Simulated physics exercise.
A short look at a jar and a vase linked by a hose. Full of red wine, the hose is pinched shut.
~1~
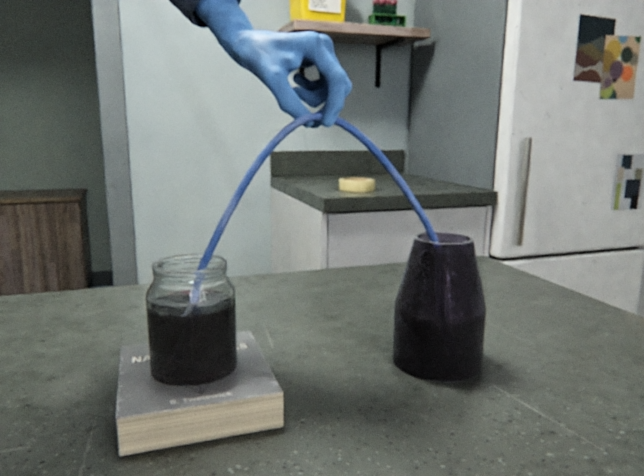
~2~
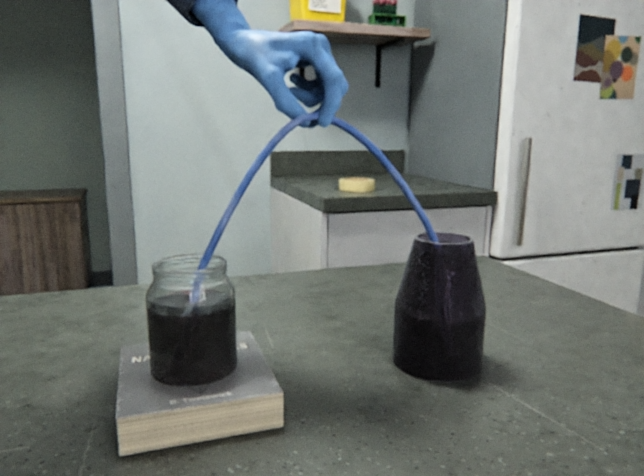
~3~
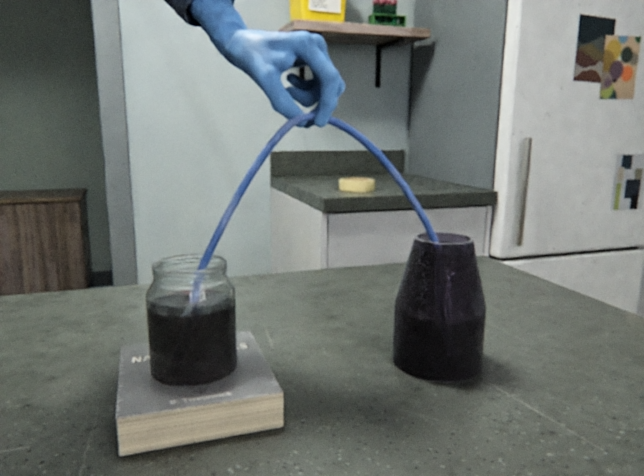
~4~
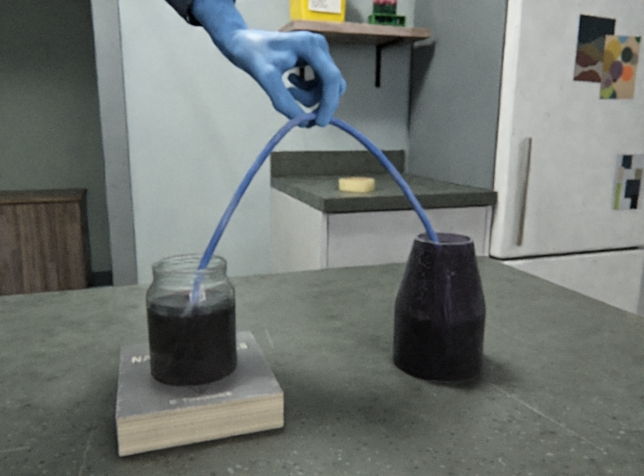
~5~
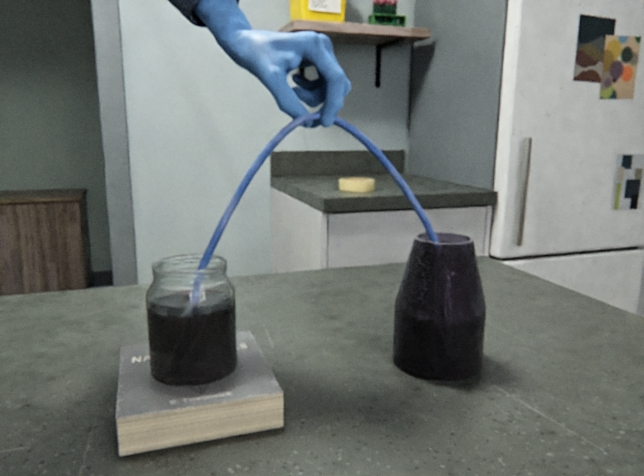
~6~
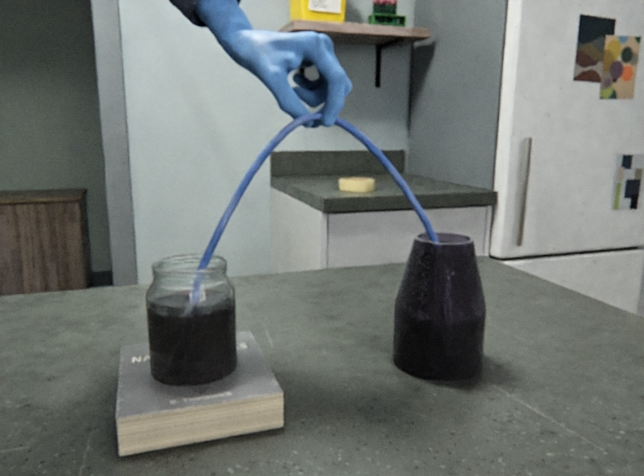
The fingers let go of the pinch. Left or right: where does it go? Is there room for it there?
Note: Flow left-bound, and the receiver keeps it all in.
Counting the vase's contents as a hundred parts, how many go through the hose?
Near 10 %, give or take.
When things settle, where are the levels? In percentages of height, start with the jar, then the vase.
75 and 75 per cent, roughly.
A moment on, the jar is about two thirds full; the vase is nearly full.
Further on, the jar is about three quarters full; the vase is about three quarters full.
When it is over, the jar is about three quarters full; the vase is about three quarters full; the two surfaces are level.
